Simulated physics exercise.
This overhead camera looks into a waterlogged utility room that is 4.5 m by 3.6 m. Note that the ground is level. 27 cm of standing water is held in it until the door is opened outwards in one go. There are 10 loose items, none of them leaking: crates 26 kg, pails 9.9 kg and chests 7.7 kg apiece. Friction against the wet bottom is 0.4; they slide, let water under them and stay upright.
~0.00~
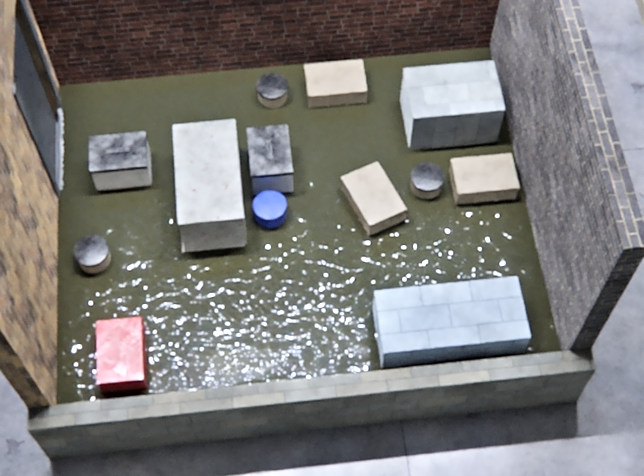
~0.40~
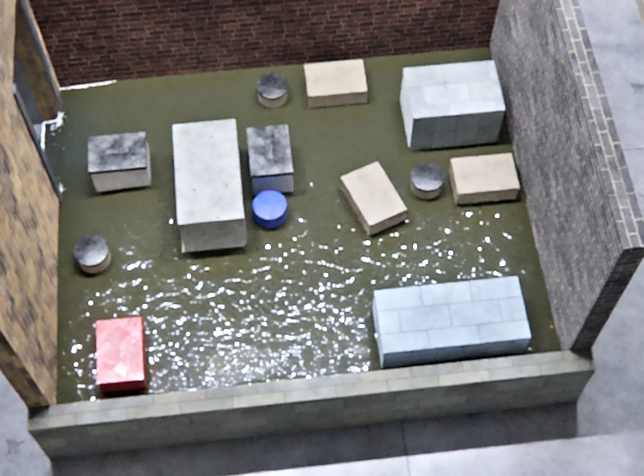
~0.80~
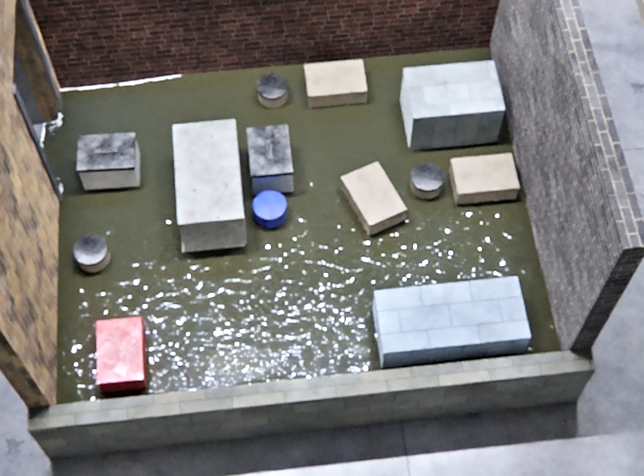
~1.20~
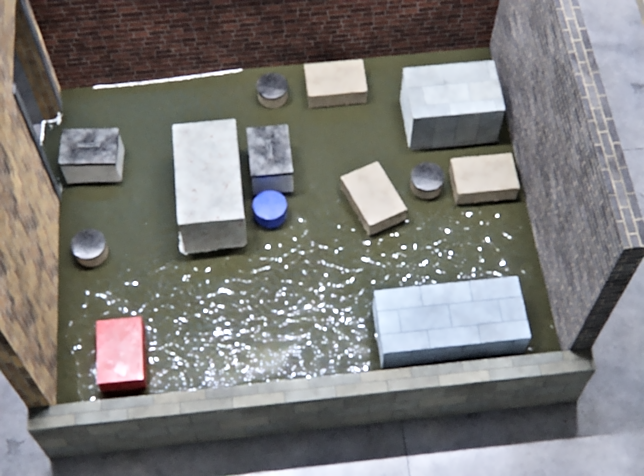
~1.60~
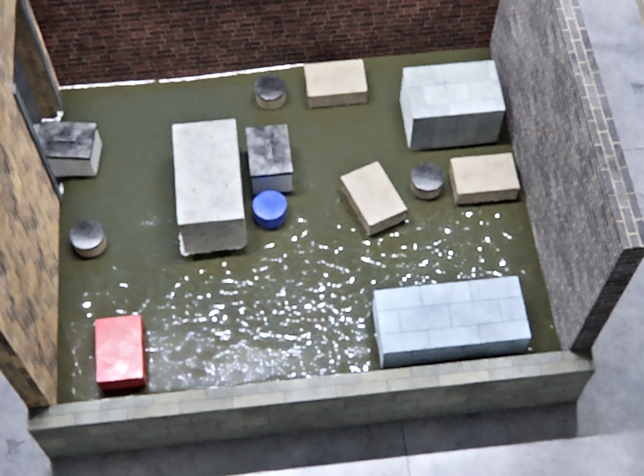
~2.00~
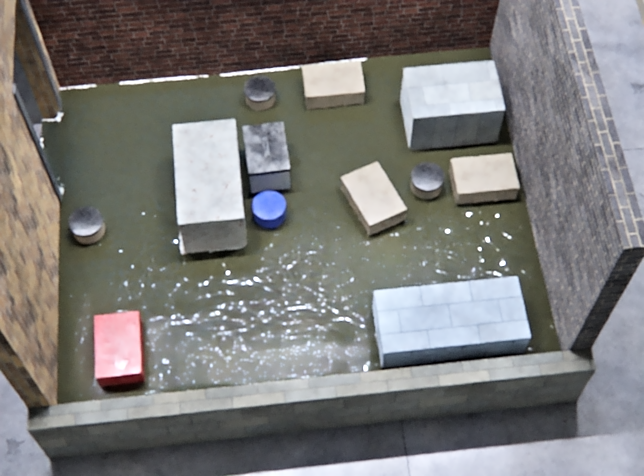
A grey chest sliding left across murky water and out of view behind the wall, other floating items then shifting slightly.
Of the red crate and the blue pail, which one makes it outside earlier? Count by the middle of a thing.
The red one makes it out earlier.
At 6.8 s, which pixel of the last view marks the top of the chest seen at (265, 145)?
Roughly at (174, 104) in the last picture.
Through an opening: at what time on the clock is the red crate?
At roughly 10.0 seconds.
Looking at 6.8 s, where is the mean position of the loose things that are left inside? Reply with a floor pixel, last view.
They're centred close to (246, 184).
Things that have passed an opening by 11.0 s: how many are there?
I count 5 by that time.
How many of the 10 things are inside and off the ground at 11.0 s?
I'd say 5 of them.
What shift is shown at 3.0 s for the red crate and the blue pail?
About 20 and 10 cm.
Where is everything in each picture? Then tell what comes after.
The red crate at (120, 350), afloat; the blue pail at (270, 205), afloat; 27 cm deep round most things; 0 of 10 have shifted, in the first picture.
The red crate at (120, 350), afloat; the blue pail at (270, 205), afloat; 27 cm deep round most things; 0 of 10 have shifted, in the second picture.
The red crate at (120, 350) floats; the blue pail at (270, 205) floats; about 3650 L in view; 1 of 10 have shifted, in the third picture.
The red crate at (120, 350) floats; the blue pail at (270, 205) floats; about 3590 L in view; 2 of 10 have shifted, in the fourth picture.
The red crate at (119, 348), afloat; the blue pail at (270, 205) floats; 27 cm deep round most things; 2 of 10 have shifted, in the fifth picture.
The red crate at (117, 344) floats, 7 cm from its start; the blue pail at (269, 205) floats; about 3480 L in view; 5 of 10 have shifted, in the sixth picture.
After 3.0 s the red crate is near (107, 333), 0.2 m from its start, afloat; the blue pail is near (263, 199), 0.1 m from its start, afloat; 1 of 10 are out; 9 afloat.
After 6.8 s the red crate is near (79, 265), 1.0 m from its start, afloat; the blue pail is near (260, 200), 0.1 m from its start, afloat; 2 of 10 are out; 8 afloat.
After 11.0 s the red crate has gone out (at 9.9 s); the blue pail is near (259, 193), 0.2 m from its start, afloat; 5 of 10 are out; 5 afloat.
After 15.0 s the red crate has gone out (at 9.9 s); the blue pail is near (258, 179), 0.4 m from its start, afloat; 6 of 10 are out; 4 afloat.
